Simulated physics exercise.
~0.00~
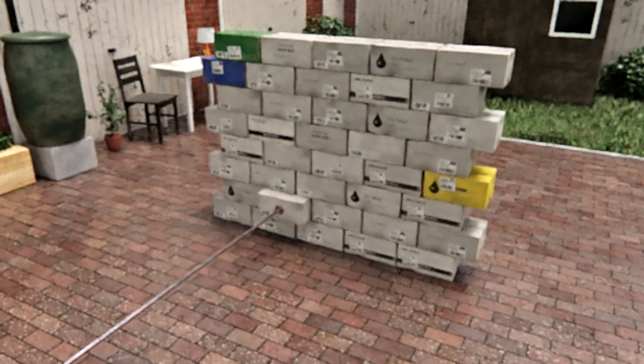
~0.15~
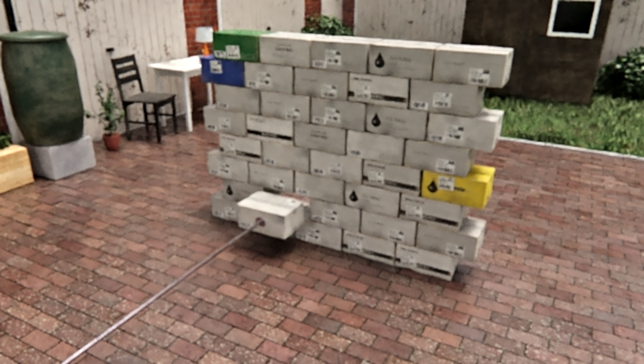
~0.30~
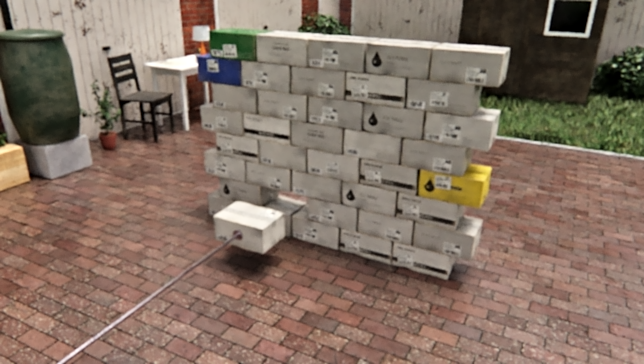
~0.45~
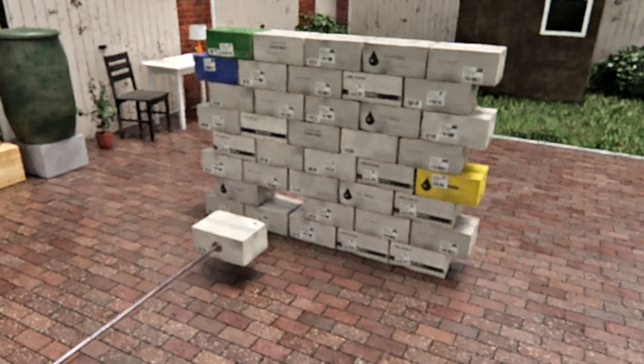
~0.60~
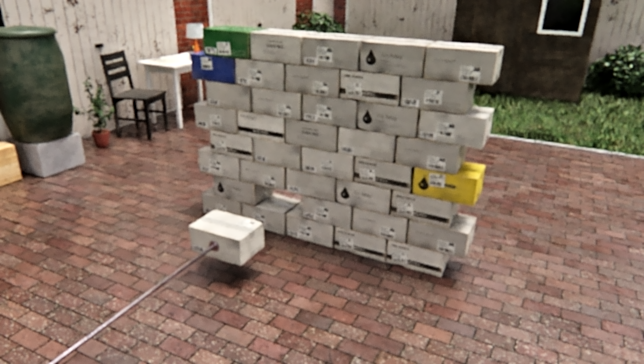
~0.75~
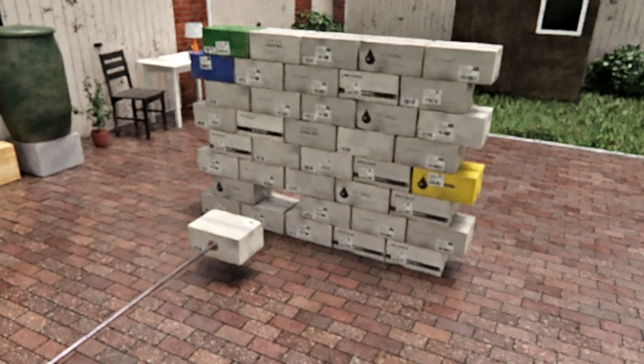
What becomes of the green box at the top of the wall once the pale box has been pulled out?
The green box remains up, still resting at the top left corner of the wall.
